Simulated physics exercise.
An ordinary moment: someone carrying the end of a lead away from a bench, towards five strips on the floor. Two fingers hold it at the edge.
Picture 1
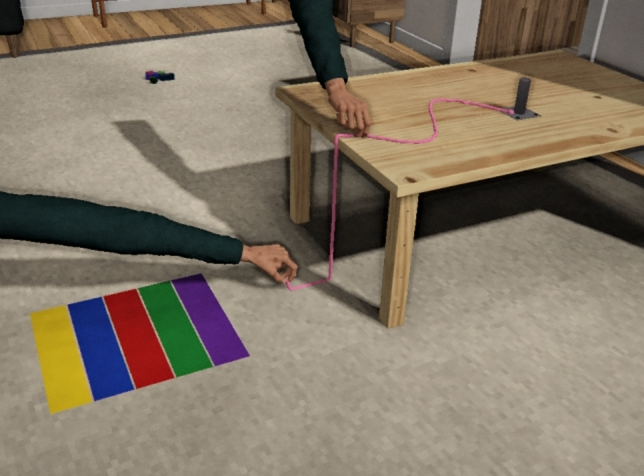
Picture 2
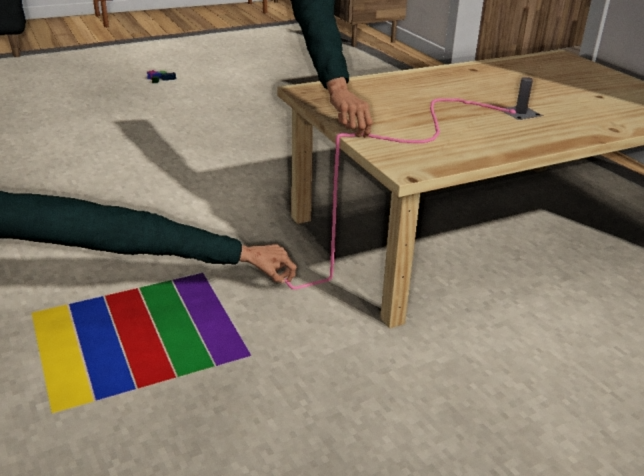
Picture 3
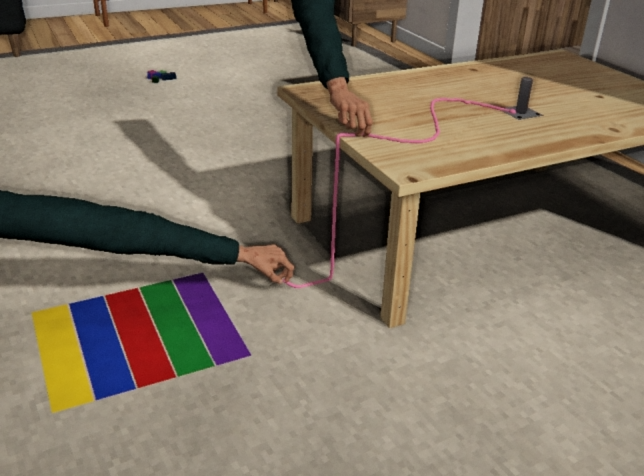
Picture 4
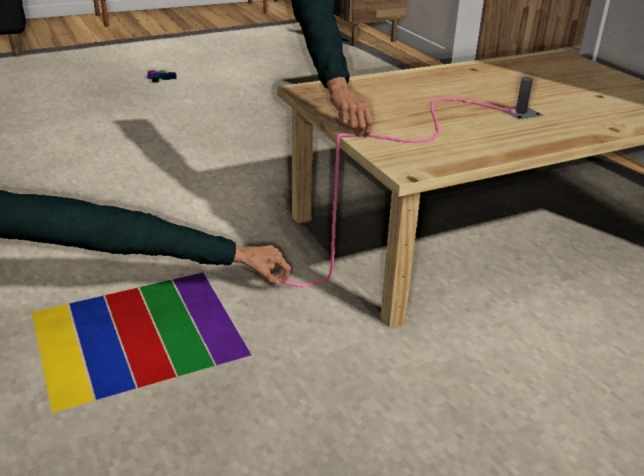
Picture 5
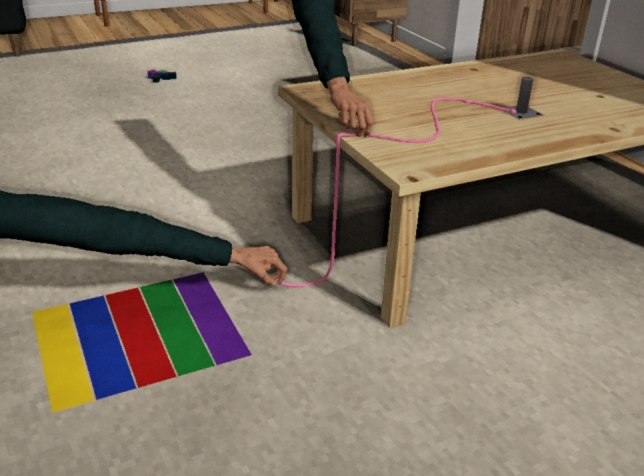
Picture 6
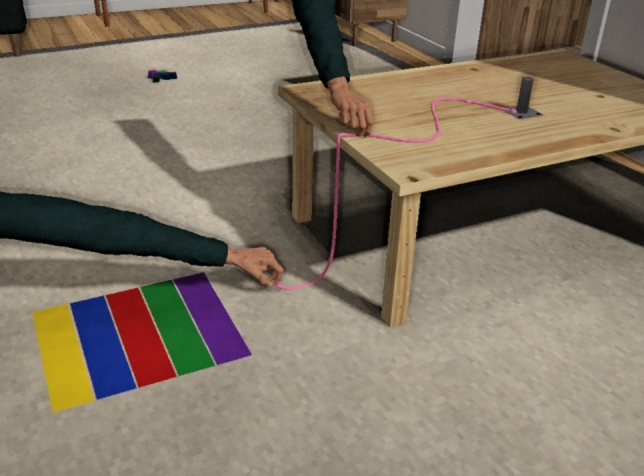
A hand near the floor draws the pink cord's end slightly left, toward the coloured strips.
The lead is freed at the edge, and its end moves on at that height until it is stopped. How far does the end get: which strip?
The end stops over the yellow strip.
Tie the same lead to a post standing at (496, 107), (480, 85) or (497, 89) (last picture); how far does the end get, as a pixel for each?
The places are (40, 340), (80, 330) and (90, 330).
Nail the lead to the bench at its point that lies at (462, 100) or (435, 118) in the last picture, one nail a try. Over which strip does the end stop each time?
It would be blue; red.
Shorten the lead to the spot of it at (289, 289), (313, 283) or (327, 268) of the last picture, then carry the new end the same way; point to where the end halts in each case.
Try by try, around (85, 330), (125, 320) and (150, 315).
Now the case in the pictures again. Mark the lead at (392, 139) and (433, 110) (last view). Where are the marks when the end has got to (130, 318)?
They go to (328, 179) and to (412, 128).
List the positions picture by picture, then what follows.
The first picture shows end (287, 280); purple (223, 344); green (187, 354); red (149, 365); blue (109, 376); yellow (67, 388).
The second picture shows end (286, 280); lead through (478, 104) (432, 109) (434, 138) (354, 135) (335, 198) (332, 267).
The third picture shows end (283, 280).
The fourth picture shows end (280, 281); lead through (479, 104) (432, 109) (434, 138) (355, 135) (335, 197) (332, 267).
The fifth picture shows end (277, 282).
The sixth picture shows end (273, 283); lead through (479, 104) (433, 109) (435, 138) (355, 135) (336, 197) (328, 267).
A little later, end near (130, 318); over red.
Next, end near (86, 329); over blue.
When it is tight, end near (59, 336); over yellow. It gets as far as the yellow strip.
